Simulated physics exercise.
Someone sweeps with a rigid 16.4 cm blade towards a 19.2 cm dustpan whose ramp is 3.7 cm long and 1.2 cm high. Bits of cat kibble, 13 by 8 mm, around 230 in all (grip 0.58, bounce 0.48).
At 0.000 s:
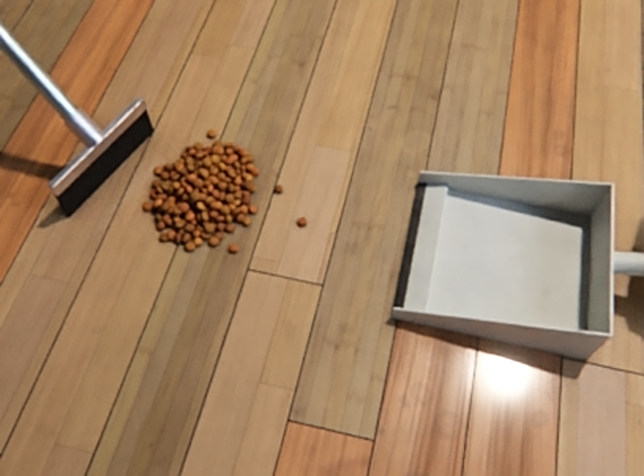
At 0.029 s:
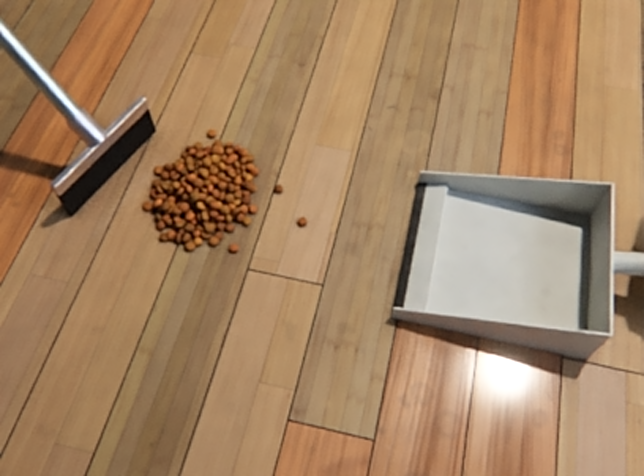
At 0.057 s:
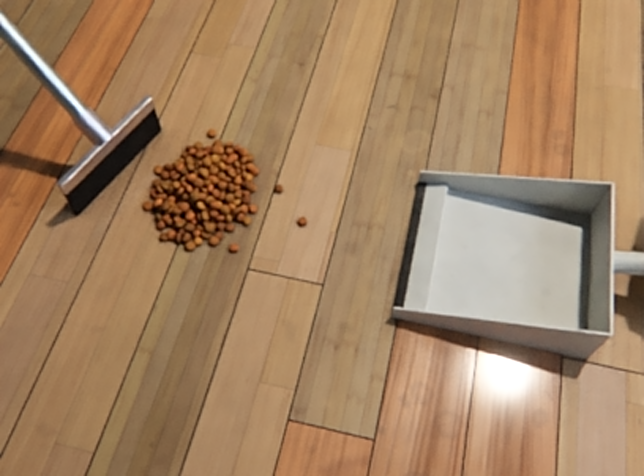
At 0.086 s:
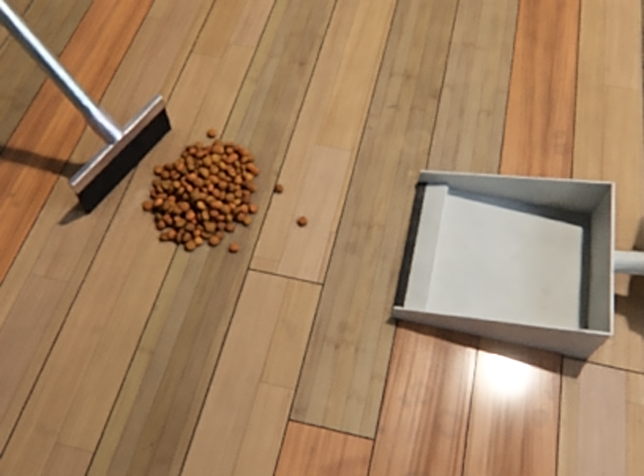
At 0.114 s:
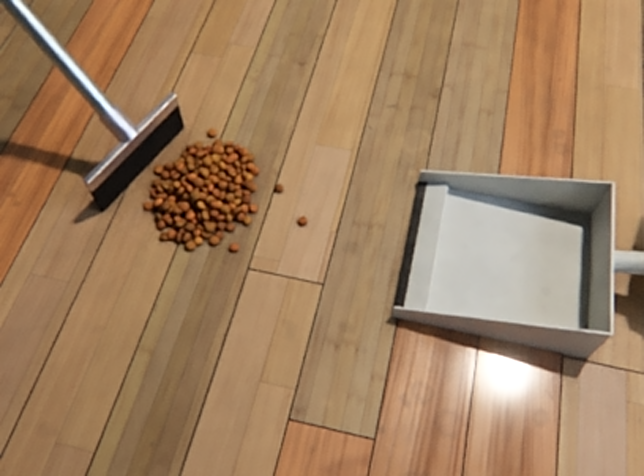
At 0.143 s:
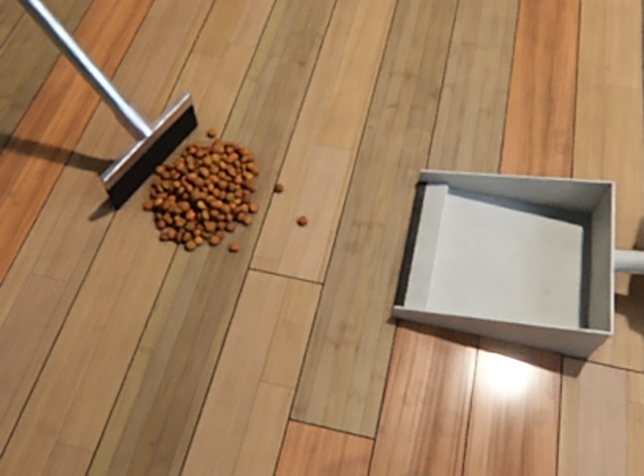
A pale grey dustpan lies at the right on a floor of tan, grey-brown and orange wooden planks, seen from above at an angle. A heap of small reddish-brown kibble sits left of centre with a few loose bits beside it, and a silver-handled sweeper with a dark blade stands at upper left. The blade slides a short way rightward, up to the heap's left edge, while the kibble, dustpan and camera stay still.
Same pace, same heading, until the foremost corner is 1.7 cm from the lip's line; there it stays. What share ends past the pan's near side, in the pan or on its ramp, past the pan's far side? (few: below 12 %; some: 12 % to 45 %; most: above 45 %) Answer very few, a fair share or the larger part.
Near side: Very few, pan: Very few, far side: A fair share.
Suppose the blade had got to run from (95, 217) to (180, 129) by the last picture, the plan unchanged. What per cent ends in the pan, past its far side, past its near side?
Pan 10, far 5, near 40.
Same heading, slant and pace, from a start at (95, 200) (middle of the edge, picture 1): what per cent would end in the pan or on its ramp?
Some 0 per cent.
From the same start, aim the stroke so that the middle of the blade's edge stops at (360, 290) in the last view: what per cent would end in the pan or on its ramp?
Some 20 per cent.
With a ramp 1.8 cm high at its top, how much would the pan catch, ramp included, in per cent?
It would be near 0 per cent.
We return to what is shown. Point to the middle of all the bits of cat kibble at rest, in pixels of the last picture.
Around (279, 215).
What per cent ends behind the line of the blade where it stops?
Some 70 per cent.
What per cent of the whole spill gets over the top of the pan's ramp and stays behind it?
Roughly 0 per cent.
Then, at 0.39 s, middle of the blade 19 cm from the lip; 0 % over the lip, far side 10 %, near side 0 %.
After 0.55 s, middle of the blade 9 cm from the lip; 0 % over the lip, far side 15 %, near side 0 %.
After 0.84 s, middle of the blade 4 cm from the lip; 0 % over the lip, far side 15 %, near side 0 %.
At rest (1.2 s), near side 0 %, pan 0 %, far side 15 %, in front of the lip or behind the blade 85 %.
